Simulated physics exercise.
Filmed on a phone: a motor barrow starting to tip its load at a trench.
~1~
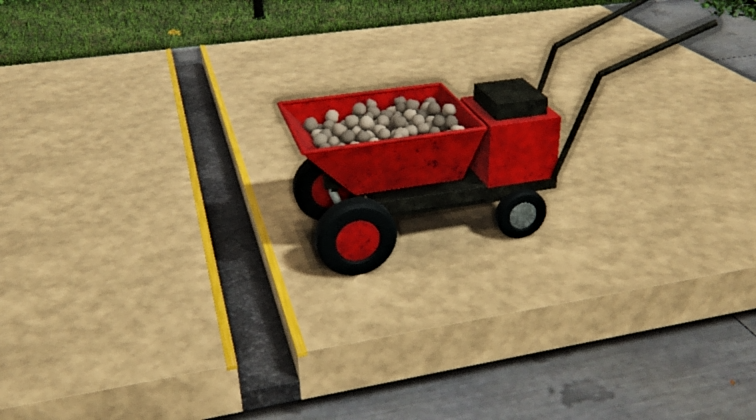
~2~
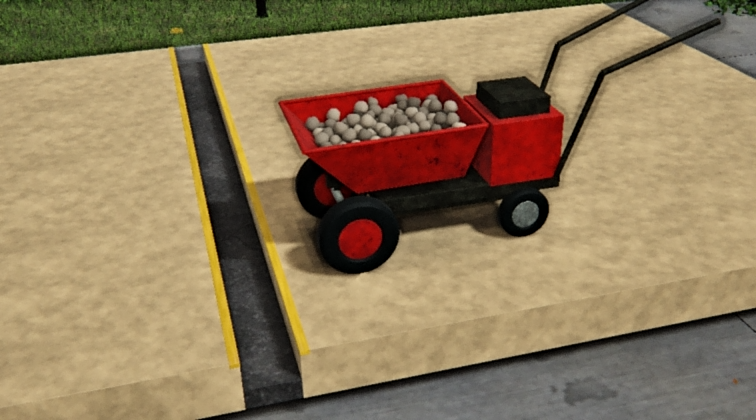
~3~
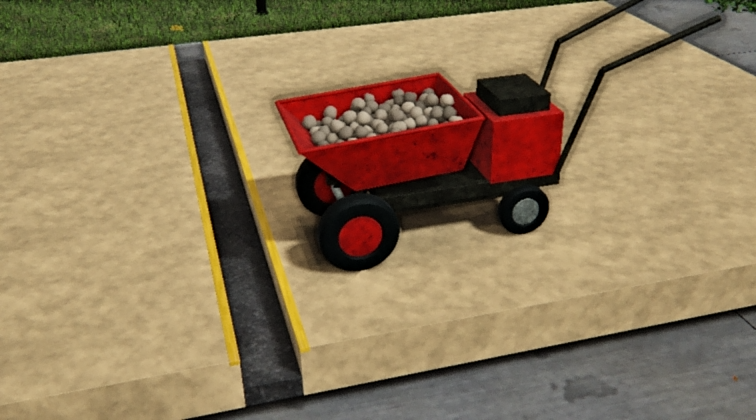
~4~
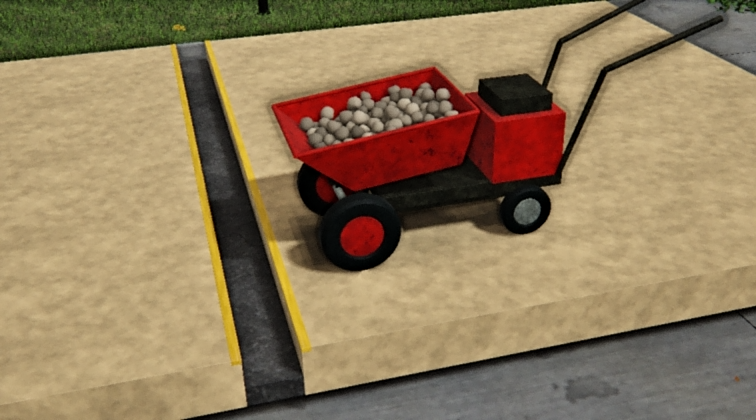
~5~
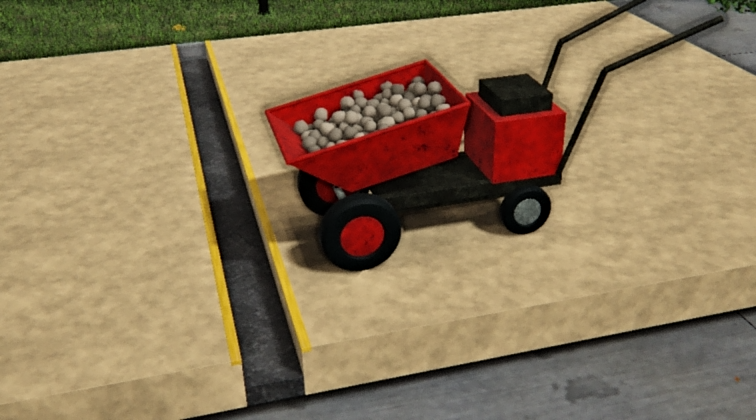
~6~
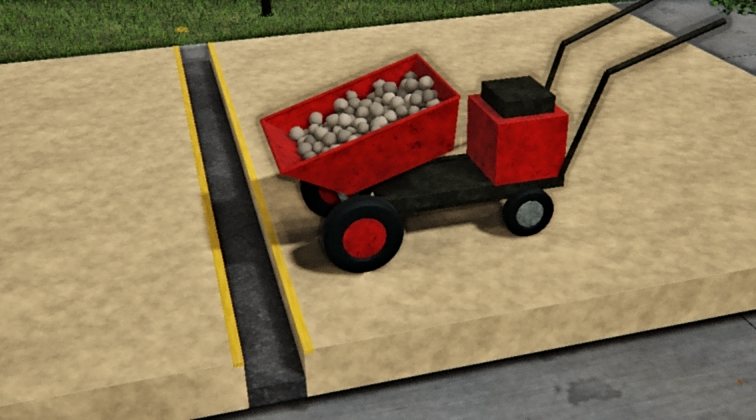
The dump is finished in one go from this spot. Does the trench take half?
The trench takes under half.
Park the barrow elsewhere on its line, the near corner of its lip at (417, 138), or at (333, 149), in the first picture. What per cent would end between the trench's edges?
In turn 30 and 60 in a hundred.
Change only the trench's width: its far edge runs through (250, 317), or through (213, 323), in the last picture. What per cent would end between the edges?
About 10 and 60 per cent.
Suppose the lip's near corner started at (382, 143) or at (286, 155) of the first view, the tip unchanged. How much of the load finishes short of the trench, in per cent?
About 20 and 0 per cent.
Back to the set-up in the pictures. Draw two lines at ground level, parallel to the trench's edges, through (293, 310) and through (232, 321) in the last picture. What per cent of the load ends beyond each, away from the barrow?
First some 80, then 40 per cent.
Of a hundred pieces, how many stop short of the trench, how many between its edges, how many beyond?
Short near 0; between near 35; beyond near 40.
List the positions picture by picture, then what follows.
The first frame shows lip of the skip (303, 153), level; top of the load (396, 121), river pebbles; first edge of the trench (289, 312); far edge (223, 323), the trench under half as wide as the skip, and about half as deep as wide.
The second frame shows lip of the skip (304, 152), level; top of the load (398, 119).
The third frame shows lip of the skip (300, 152), tipped barely; top of the load (402, 124).
The fourth frame shows lip of the skip (296, 157), tipped a little; top of the load (412, 110).
The fifth frame shows lip of the skip (288, 163), tipped a little; top of the load (404, 106).
The sixth frame shows lip of the skip (282, 173), tipped clearly; top of the load (410, 99); first edge of the trench (296, 309); far edge (230, 320).
Just after the last frame, skip tipped steeply; every one in the skip.
A moment on, skip tipped right over; roughly half in the skip; roughly a quarter in or heaped over the trench; roughly a quarter beyond it; just a few falling.
Further on, skip tipped right over; roughly a quarter in the skip; roughly a third in or heaped over the trench; roughly half beyond it.
When it is over, skip tipped right over; roughly a quarter in the skip; roughly a third in or heaped over the trench; roughly half beyond it.
